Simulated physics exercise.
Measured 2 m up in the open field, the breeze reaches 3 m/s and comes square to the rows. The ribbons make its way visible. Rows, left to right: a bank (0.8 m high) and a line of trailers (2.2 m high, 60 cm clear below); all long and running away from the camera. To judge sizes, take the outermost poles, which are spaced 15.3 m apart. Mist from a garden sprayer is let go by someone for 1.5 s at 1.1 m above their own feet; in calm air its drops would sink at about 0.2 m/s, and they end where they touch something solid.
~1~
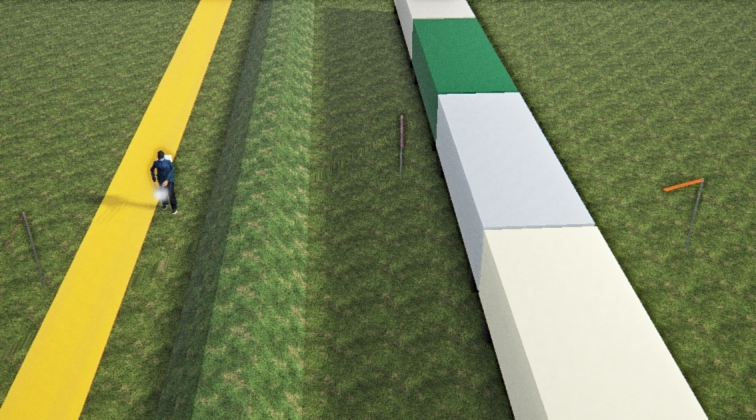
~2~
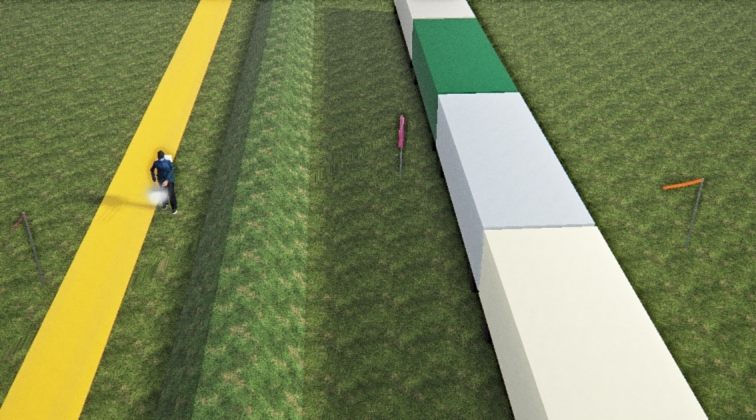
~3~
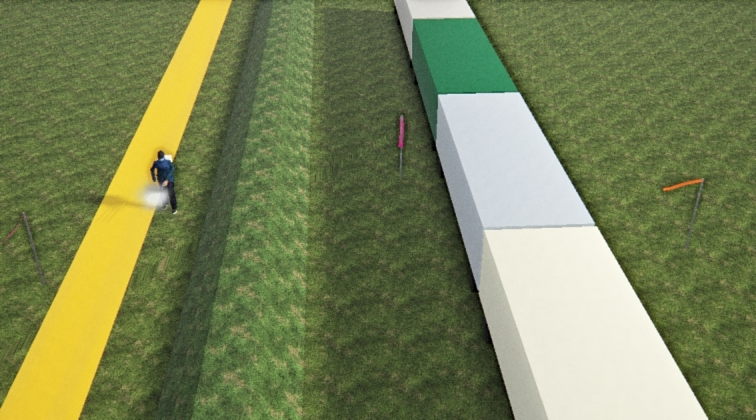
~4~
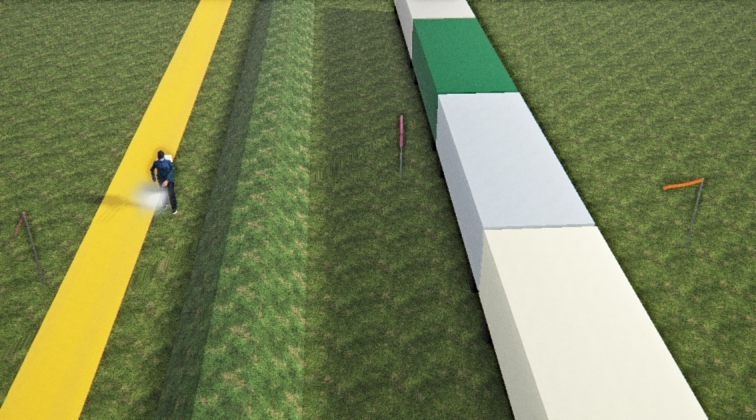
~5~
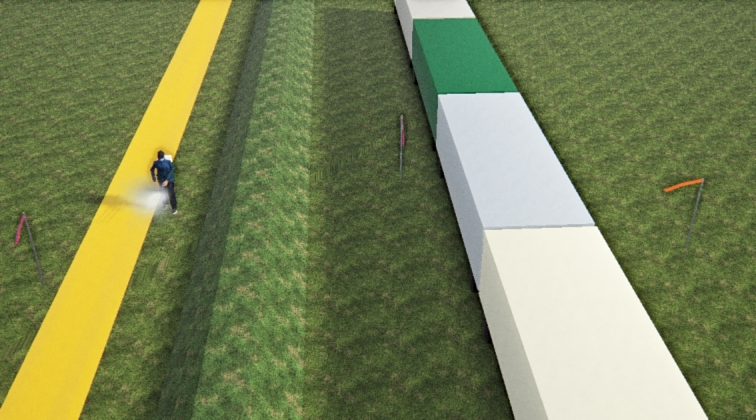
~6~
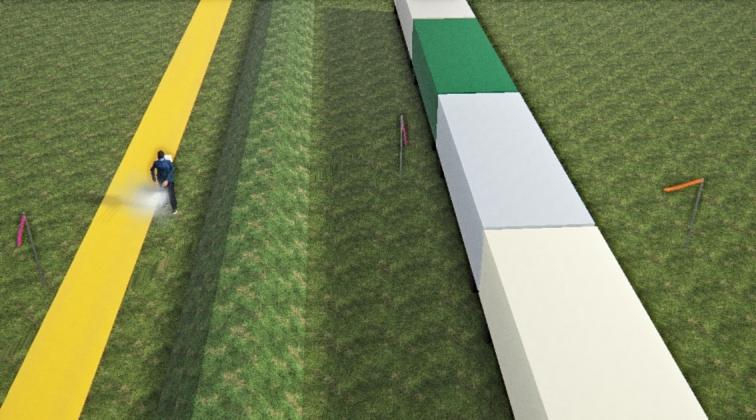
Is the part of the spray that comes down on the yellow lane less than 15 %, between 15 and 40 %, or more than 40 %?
For the yellow lane, I'd go with from 15 to 40 %.
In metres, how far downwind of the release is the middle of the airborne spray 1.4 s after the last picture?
My estimate would be some 0.5 metres.
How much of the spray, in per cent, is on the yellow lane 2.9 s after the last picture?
I'd say somewhere near 10 %.
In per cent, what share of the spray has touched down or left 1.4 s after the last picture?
4 %.
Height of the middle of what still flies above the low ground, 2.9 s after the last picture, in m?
0.6 m.
Then, 1.4 s after the last picture, 1 % lies on the yellow lane; 4 % has touched down or left; the middle of what still flies is 0.8 m above the low ground, near (133, 205).
Then, 2.9 s after the last picture, 9 % lies on the yellow lane; 25 % has touched down or left; the middle of what still flies is 0.7 m above the low ground, near (103, 209).
Then, 6.9 s after the last picture, 24 % lies on the yellow lane; 63 % has touched down or left.
Then, 18.9 s after the last picture, 28 % lies on the yellow lane; 94 % has touched down or left.
Then, 43.9 s after the last picture, 28 % lies on the yellow lane; 100 % has touched down or left.
